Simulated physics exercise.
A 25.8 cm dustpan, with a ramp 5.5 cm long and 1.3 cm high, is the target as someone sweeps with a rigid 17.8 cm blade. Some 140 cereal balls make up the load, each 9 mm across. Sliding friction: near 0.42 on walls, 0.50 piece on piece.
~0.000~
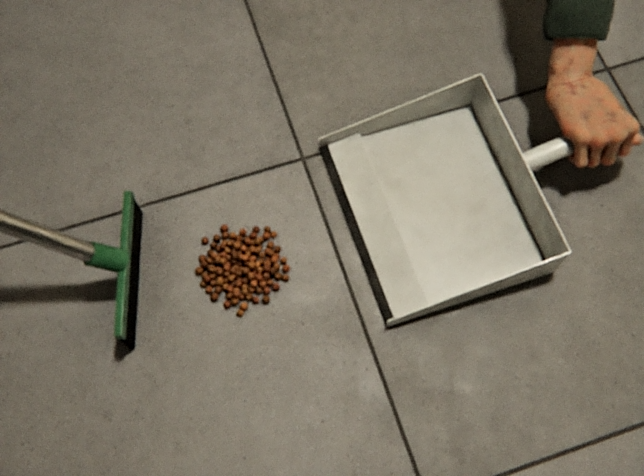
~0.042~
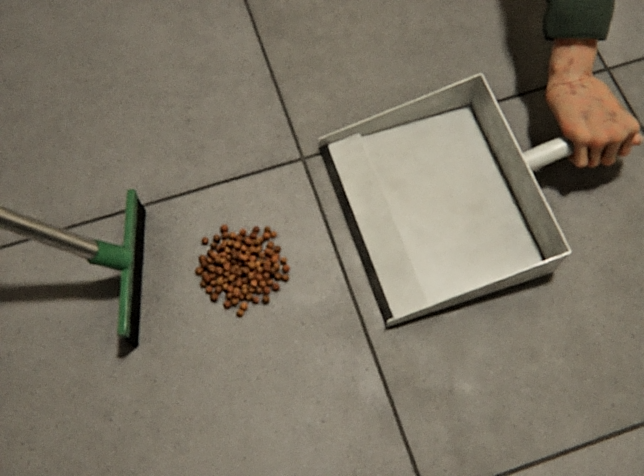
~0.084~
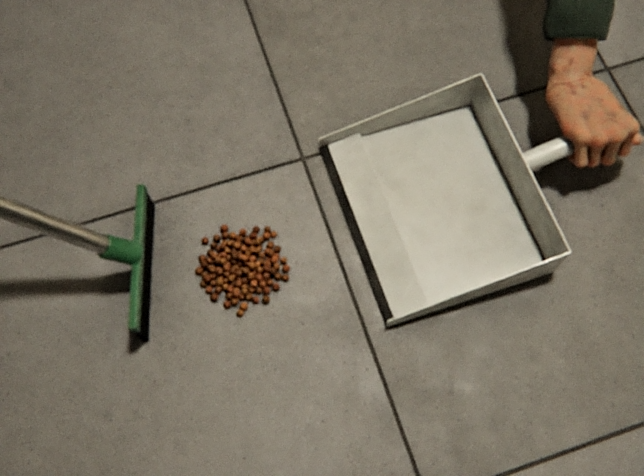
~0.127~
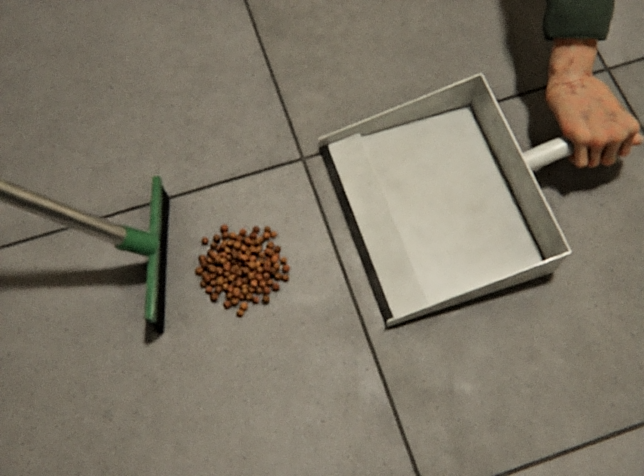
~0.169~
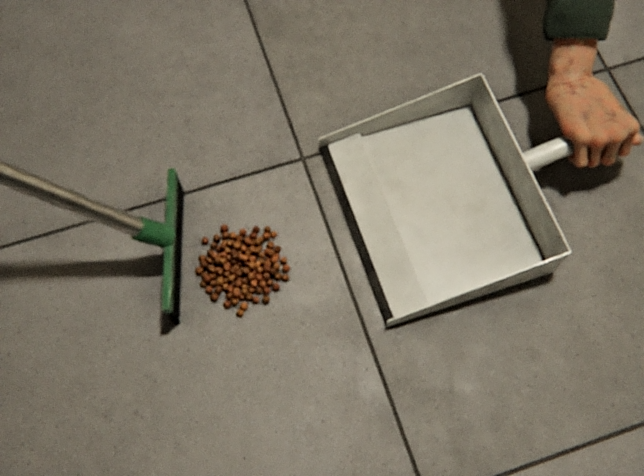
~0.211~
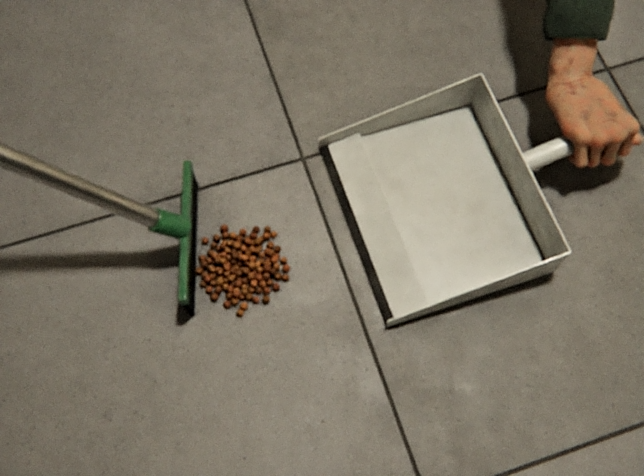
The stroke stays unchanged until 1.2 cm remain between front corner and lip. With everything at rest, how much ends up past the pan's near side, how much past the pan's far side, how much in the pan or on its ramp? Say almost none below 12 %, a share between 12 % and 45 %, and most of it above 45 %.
Near side: Almost none. Far side: Almost none. Pan: Almost none.
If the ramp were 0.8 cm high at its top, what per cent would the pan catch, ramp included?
5 %.
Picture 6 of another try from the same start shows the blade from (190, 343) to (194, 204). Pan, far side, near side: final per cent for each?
Pan 25 % / far 0 % / near 10 %.
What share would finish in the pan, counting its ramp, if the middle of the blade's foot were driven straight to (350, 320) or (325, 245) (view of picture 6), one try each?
The two tries give about 25 and 15 percent.
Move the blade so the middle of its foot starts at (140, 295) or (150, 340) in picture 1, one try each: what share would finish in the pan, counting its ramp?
First try about 5 per cent, second about 20 per cent.
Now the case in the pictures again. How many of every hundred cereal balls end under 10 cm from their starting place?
50 %.
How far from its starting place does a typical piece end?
10 cm or thereabouts.
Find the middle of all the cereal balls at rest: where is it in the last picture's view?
I'd say roughly (327, 245).
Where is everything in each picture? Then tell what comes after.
Blade from (121, 335) to (130, 198), moved 0.0 cm, 0 of the pieces shifted so far; middle of the pieces at (240, 263); pan at (446, 203), in the first frame.
Blade from (124, 333) to (133, 196), moved 0.4 cm, 0 of the pieces shifted so far; middle of the pieces at (240, 263), in the second frame.
Blade from (135, 327) to (143, 191), moved 1.8 cm, 0 of the pieces shifted so far; middle of the pieces at (240, 263), in the third frame.
Blade from (151, 318) to (158, 183), moved 3.8 cm, 0 of the pieces shifted so far; middle of the pieces at (240, 263), in the fourth frame.
Blade from (168, 309) to (173, 175), moved 5.9 cm, 0 of the pieces shifted so far; middle of the pieces at (240, 263), in the fifth frame.
Blade from (184, 300) to (188, 168), moved 8.0 cm, 0 of the pieces shifted so far; middle of the pieces at (240, 263); pan at (446, 203). The blade's pace is about 0.50 m/s, heading 13 degrees away from the viewer's side, in the sixth frame.
After 0.38 s, middle of the blade 11 cm from the lip; 0 % over the lip, far side 0 %, near side 0 %.
After 0.49 s, middle of the blade 6 cm from the lip; 0 % over the lip, far side 0 %, near side 0 %.
After 0.74 s, middle of the blade 4 cm from the lip; 0 % over the lip, far side 0 %, near side 0 %.
By 1.1 s all is still; near side 0 %, far side 0 %, pan 0 %, in front of the lip or behind the blade 100 %.
